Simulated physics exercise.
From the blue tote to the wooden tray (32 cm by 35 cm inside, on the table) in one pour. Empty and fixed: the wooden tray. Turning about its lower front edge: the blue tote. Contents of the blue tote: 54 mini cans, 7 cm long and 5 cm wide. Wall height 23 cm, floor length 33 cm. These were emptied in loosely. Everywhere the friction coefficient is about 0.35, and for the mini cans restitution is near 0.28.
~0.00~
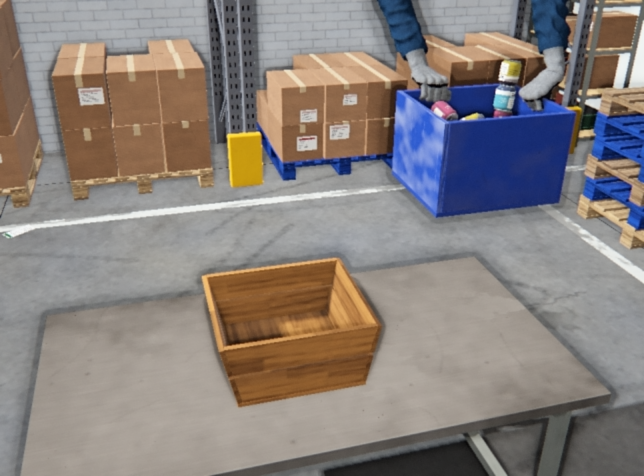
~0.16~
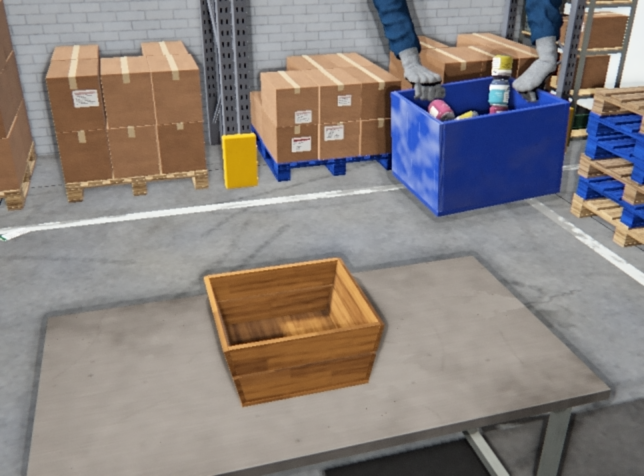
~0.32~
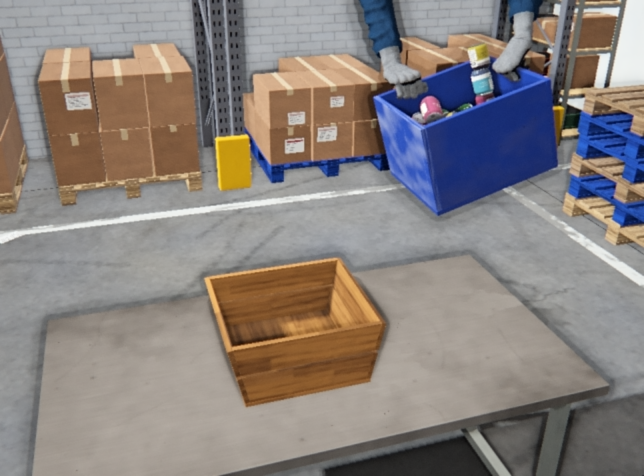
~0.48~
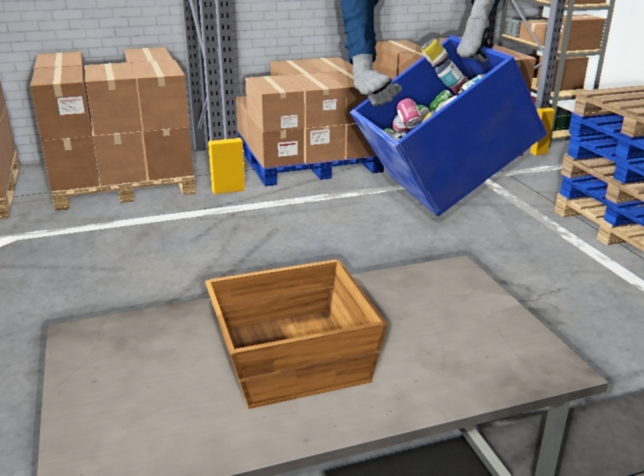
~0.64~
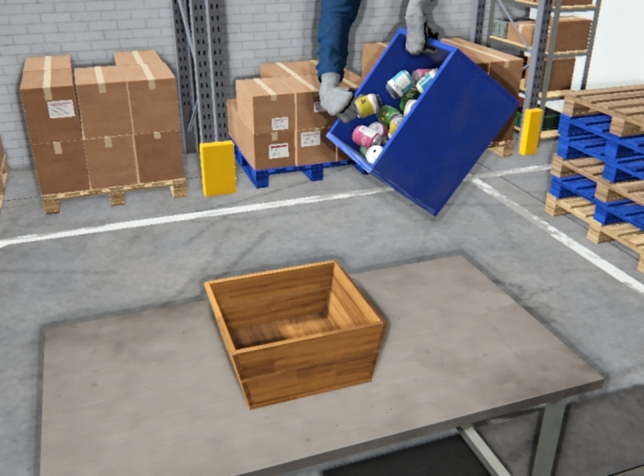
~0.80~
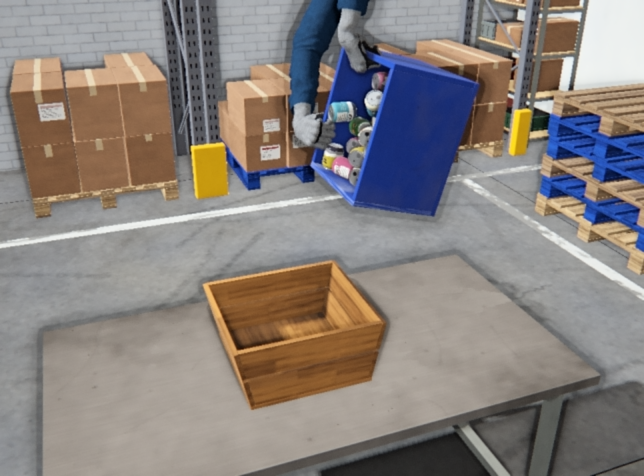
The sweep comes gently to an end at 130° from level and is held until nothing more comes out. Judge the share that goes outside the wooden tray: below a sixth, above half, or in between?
The catch keeps over five sixths of the load.
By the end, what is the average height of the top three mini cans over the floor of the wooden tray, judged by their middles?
About 14 cm.
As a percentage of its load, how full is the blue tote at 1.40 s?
It comes to near 20 percent of it.
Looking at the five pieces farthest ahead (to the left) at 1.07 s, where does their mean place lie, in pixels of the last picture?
Roughly at (283, 244).
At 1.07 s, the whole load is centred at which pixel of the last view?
Around (350, 177).
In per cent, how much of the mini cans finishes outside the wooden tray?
It works out to roughly 0 percent.
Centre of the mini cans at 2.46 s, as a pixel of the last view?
The middle lies close to (281, 334).
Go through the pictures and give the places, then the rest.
In the first frame (places track the rim corner closest to us here; the camera moves round a little), blue tote (449, 122); wooden tray (224, 349); tipped 0°; all still inside.
The second frame shows blue tote (443, 123); tipped 4°.
The third frame shows blue tote (425, 127); tipped 16°.
The fourth frame shows blue tote (399, 142); tipped 33°.
The fifth frame shows blue tote (371, 167); tipped 53°.
The sixth frame shows blue tote (353, 200); wooden tray (238, 353); tipped 74°; all still inside.
After 1.07 s, tilt 107°; 47 still in the blue tote, 1 in the wooden tray and 6 in the air.
After 1.40 s, tilt 129°; 10 still in the blue tote, 33 in the wooden tray and 11 in the air.
After 1.86 s, tilt 130°; 54 in the wooden tray.
When it is over (at 2.46 s), 54 in the wooden tray. Asked share, 0 of 54, 0 per cent.
